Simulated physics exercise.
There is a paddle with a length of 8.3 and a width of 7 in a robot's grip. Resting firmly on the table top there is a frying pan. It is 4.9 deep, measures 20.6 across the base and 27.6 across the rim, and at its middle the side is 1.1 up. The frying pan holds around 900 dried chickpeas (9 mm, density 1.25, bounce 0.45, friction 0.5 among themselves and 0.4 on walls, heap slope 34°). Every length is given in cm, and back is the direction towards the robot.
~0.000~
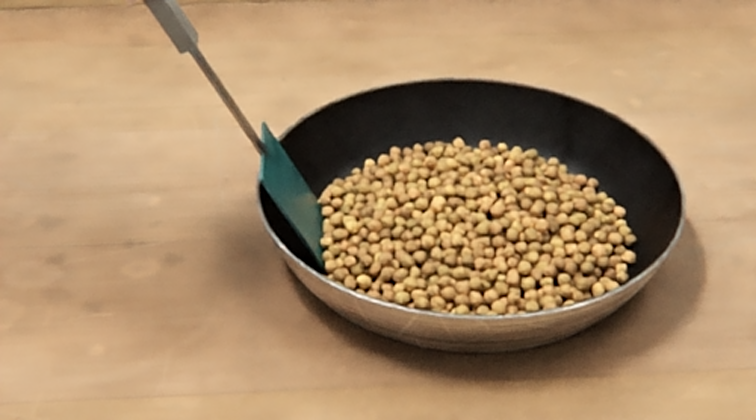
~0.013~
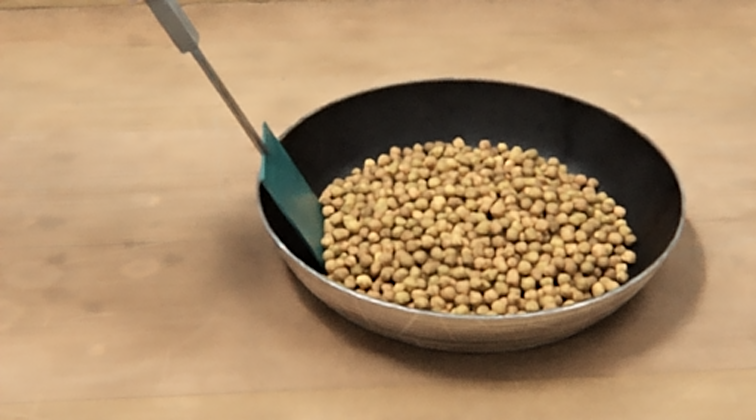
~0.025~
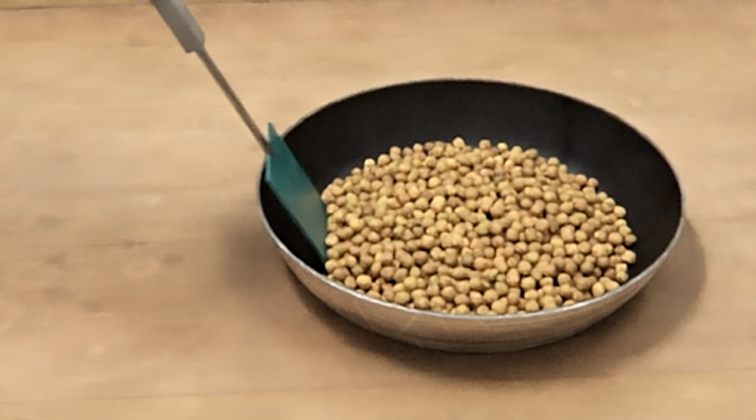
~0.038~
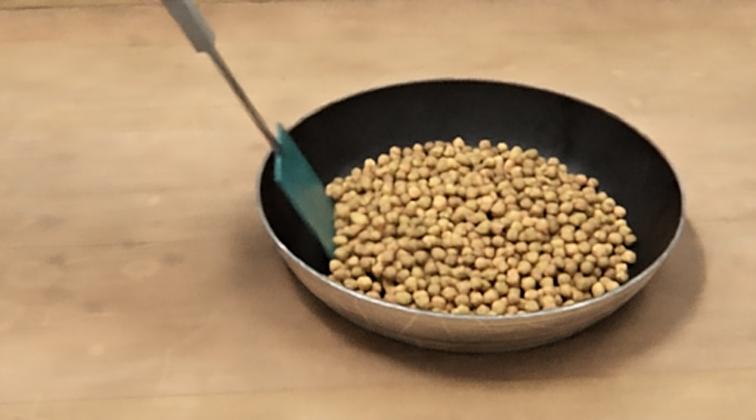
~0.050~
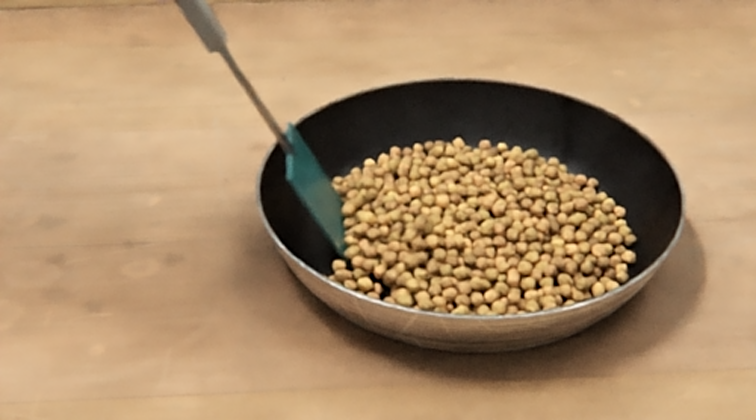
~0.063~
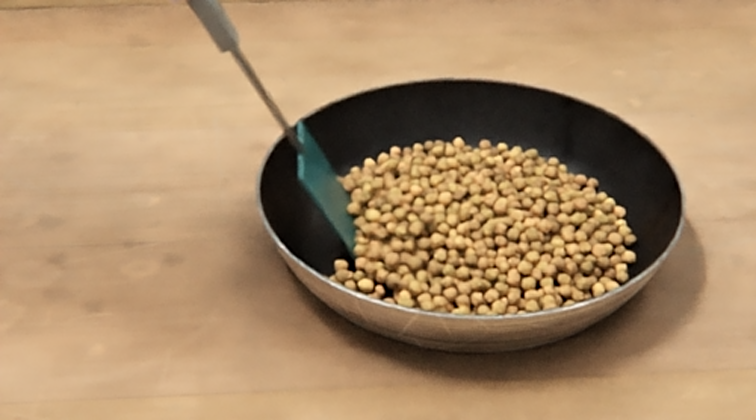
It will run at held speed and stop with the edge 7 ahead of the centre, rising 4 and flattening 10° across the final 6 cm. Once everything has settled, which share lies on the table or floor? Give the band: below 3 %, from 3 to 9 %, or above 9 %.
Below 3 %.
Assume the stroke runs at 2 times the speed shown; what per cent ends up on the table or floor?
Near 10 in a hundred.
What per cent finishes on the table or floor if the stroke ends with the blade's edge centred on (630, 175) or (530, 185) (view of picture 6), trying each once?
I'd say roughly 5 per cent, then roughly 0 per cent.
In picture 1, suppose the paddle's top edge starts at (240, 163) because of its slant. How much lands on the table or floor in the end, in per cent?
Roughly 0%.
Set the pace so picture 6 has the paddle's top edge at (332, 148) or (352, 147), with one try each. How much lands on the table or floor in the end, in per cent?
Around 5 per cent, then around 10 per cent.
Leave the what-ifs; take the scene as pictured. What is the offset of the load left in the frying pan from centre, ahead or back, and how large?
Some 3.5 cm ahead of the centre.
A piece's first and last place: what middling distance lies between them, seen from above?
Level distance of roughly 2 cm.
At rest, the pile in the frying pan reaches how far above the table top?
It reaches around 4.5 cm.
After 0.15 s, sloping 63°, highest piece 7 above the table; 900 in the frying pan.
After 0.25 s, sloping 59°, highest piece 5 above the table; 900 in the frying pan.
After 0.49 s, sloping 53°, highest piece 5 above the table; 900 in the frying pan.
After 1.54 s, sloping 53°, highest piece 4 above the table; 900 in the frying pan.
In the end, 900 in the frying pan. That is 0 % on the table or floor.
